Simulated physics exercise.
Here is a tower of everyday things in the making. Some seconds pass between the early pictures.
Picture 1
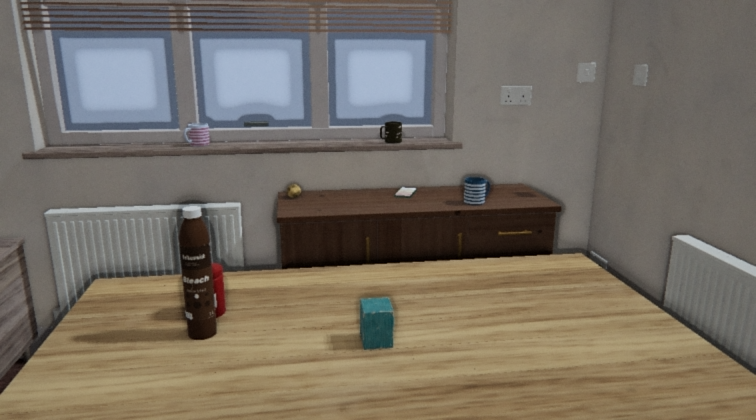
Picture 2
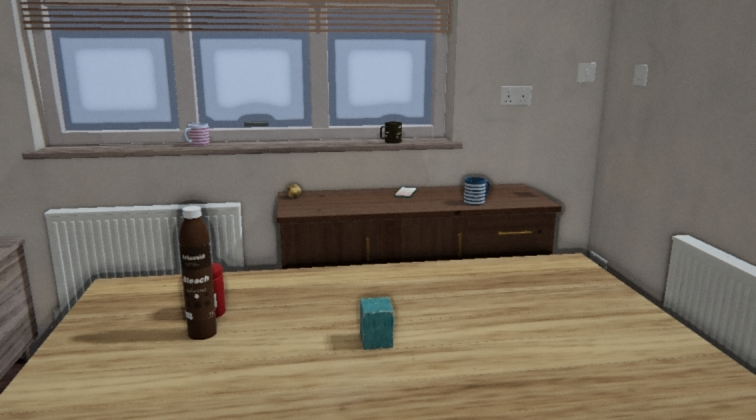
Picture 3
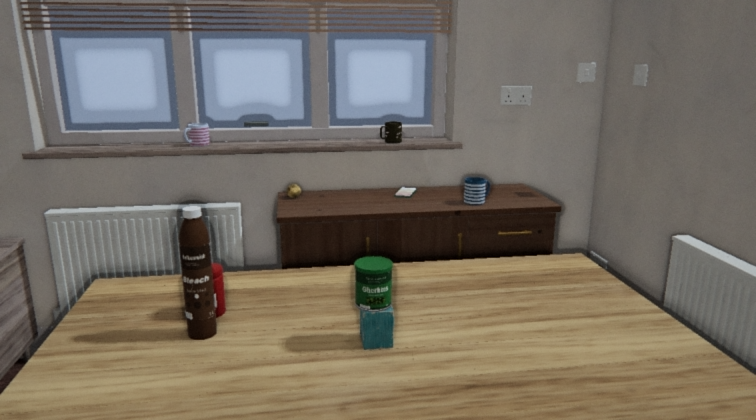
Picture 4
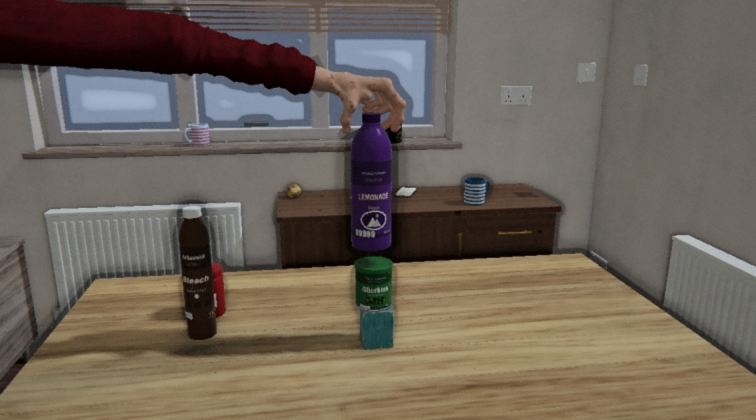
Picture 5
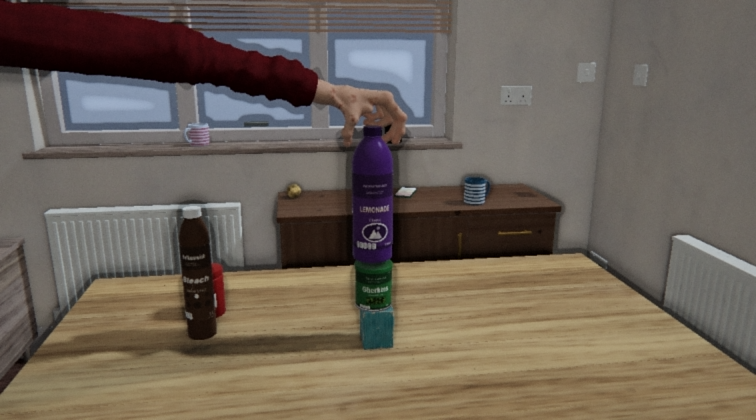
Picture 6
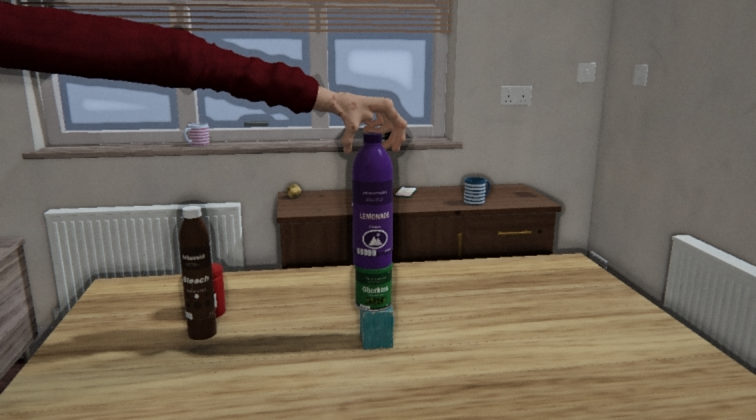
A hand in a red sleeve lowering a purple bottle onto a green pot behind a teal block on a wooden table.
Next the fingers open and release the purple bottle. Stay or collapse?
Outcome: The pile stays up.
Then, 0.60 s past the last view, nothing moves.
Then, 1.60 s past the last view, purple bottle resting near (372, 201).
Finally, all 5 still in place. Final places as the last picture's camera would see them, purple bottle near (372, 201). The pile holds.
